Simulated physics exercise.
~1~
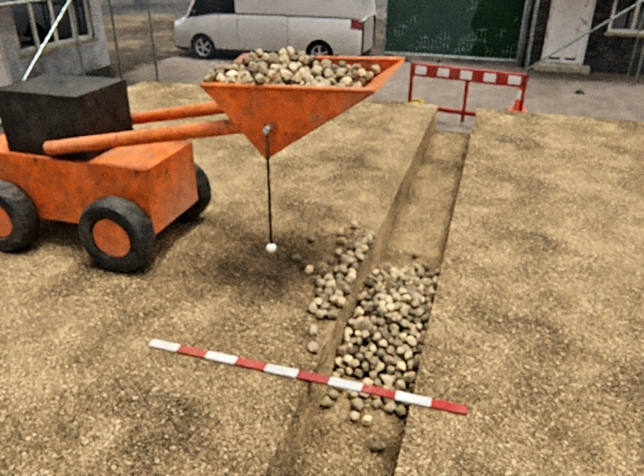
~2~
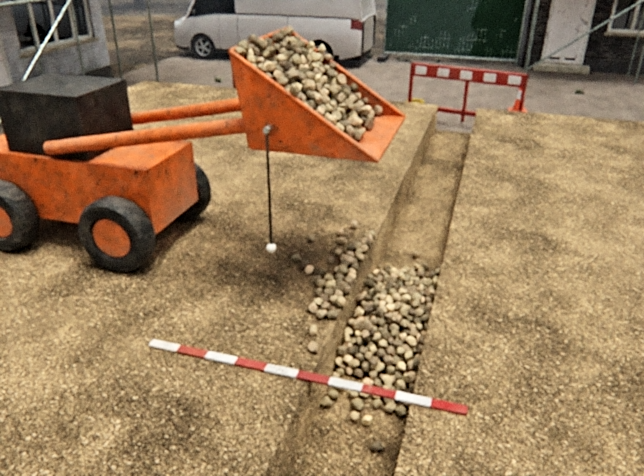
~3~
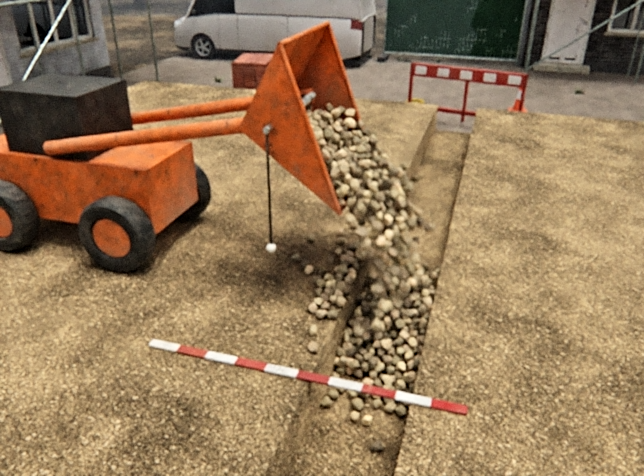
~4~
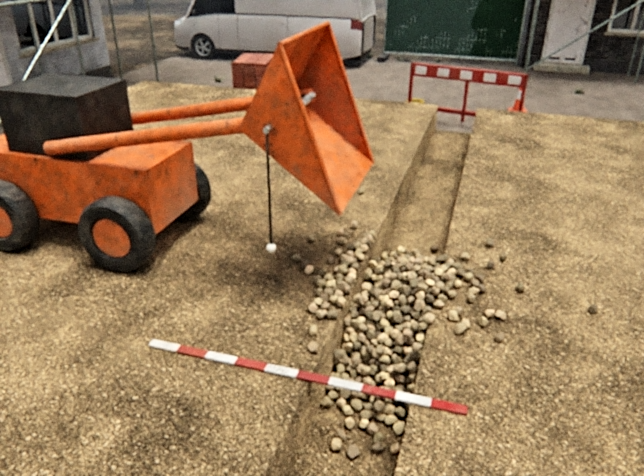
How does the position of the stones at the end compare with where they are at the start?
At the start, many of the stones are heaped in the raised orange bucket, with the others lying in and beside the trench. By the end they all lie lower and, as a whole, farther right, mostly in the trench with some on the ground on either side.
